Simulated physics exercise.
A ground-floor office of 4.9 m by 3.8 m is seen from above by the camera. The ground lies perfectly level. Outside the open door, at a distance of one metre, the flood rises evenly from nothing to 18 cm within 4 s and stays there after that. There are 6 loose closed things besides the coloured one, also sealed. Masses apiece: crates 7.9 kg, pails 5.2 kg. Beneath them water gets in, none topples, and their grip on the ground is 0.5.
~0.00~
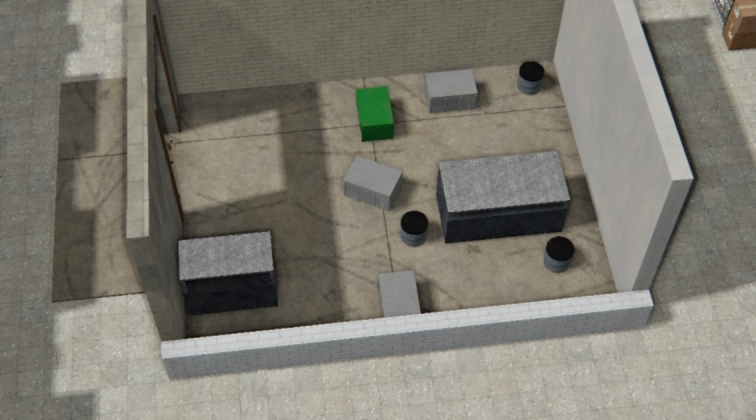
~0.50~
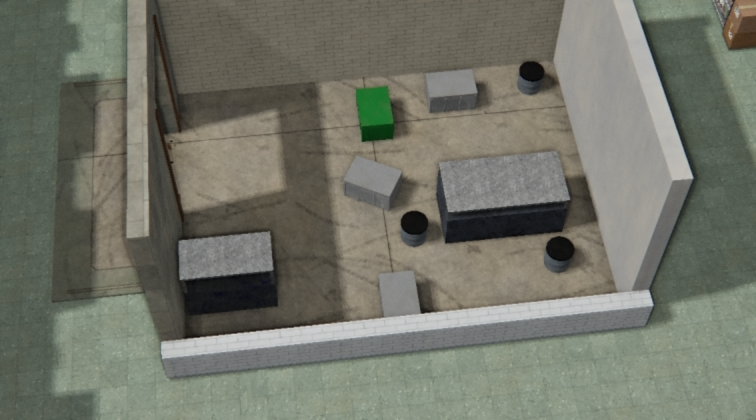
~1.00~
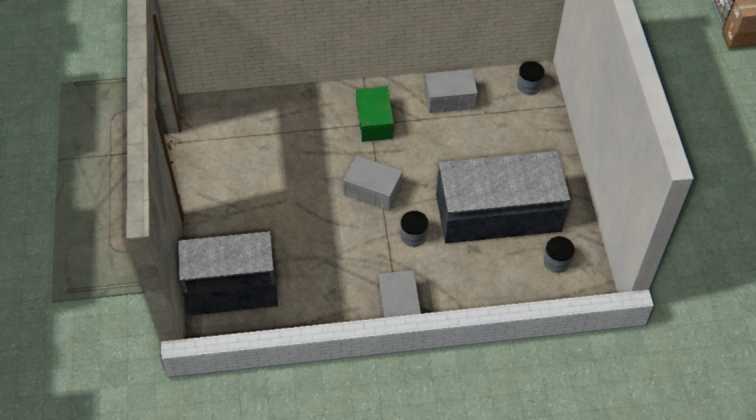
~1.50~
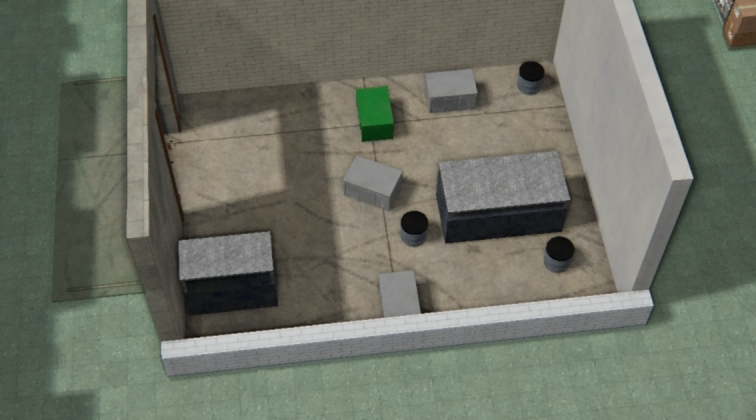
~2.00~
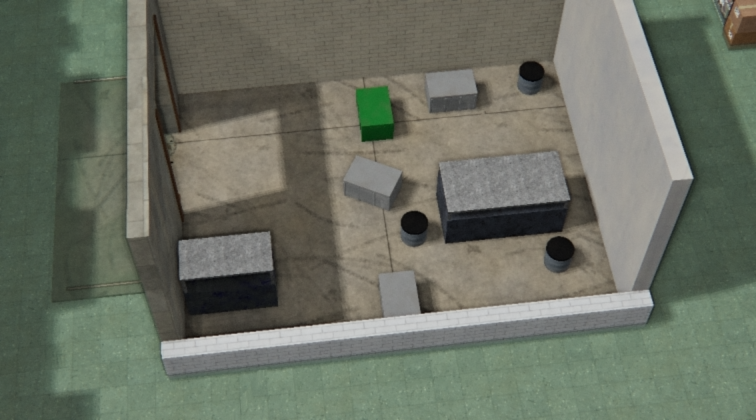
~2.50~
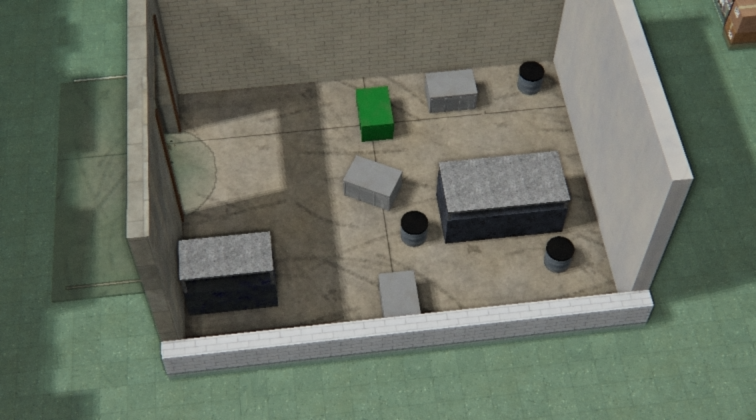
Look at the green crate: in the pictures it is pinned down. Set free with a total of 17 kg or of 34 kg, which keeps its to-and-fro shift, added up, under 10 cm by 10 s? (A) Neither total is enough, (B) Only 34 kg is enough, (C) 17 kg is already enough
The answer is B.
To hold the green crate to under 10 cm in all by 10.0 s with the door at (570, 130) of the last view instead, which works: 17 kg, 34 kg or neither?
Note: Only the heavier mass keeps it.
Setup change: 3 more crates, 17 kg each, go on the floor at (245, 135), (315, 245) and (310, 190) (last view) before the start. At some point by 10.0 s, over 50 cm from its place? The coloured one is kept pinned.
Listed in turn, they go over the bar, beneath the bar, over the bar.
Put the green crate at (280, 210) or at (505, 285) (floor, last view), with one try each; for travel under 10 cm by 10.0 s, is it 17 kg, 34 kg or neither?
First try the heavier suffices, second try both suffice.
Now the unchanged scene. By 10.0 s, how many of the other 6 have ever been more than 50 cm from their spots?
I make it 3.
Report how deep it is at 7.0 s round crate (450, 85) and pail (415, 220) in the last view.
Some 3 cm at the first, some 6 cm at the second.
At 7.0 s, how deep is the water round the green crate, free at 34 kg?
Close to 6 cm deep.
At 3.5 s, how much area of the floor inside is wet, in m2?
About 2.0 m2.
After 3.5 s the green crate would be 0 cm from its start with 17 kg and 0 cm from its start with 34 kg; 0 cm of water round it then.
After 4.5 s the green crate would be 0 cm from its start with 17 kg and 0 cm from its start with 34 kg; 2 cm of water round it then.
After 7.0 s the green crate would be 49 cm from its start with 17 kg and 0 cm from its start with 34 kg; 6 cm of water round it then.
After 10.0 s the green crate would be 120 cm from its start with 17 kg and 0 cm from its start with 34 kg; 6 cm of water round it then.
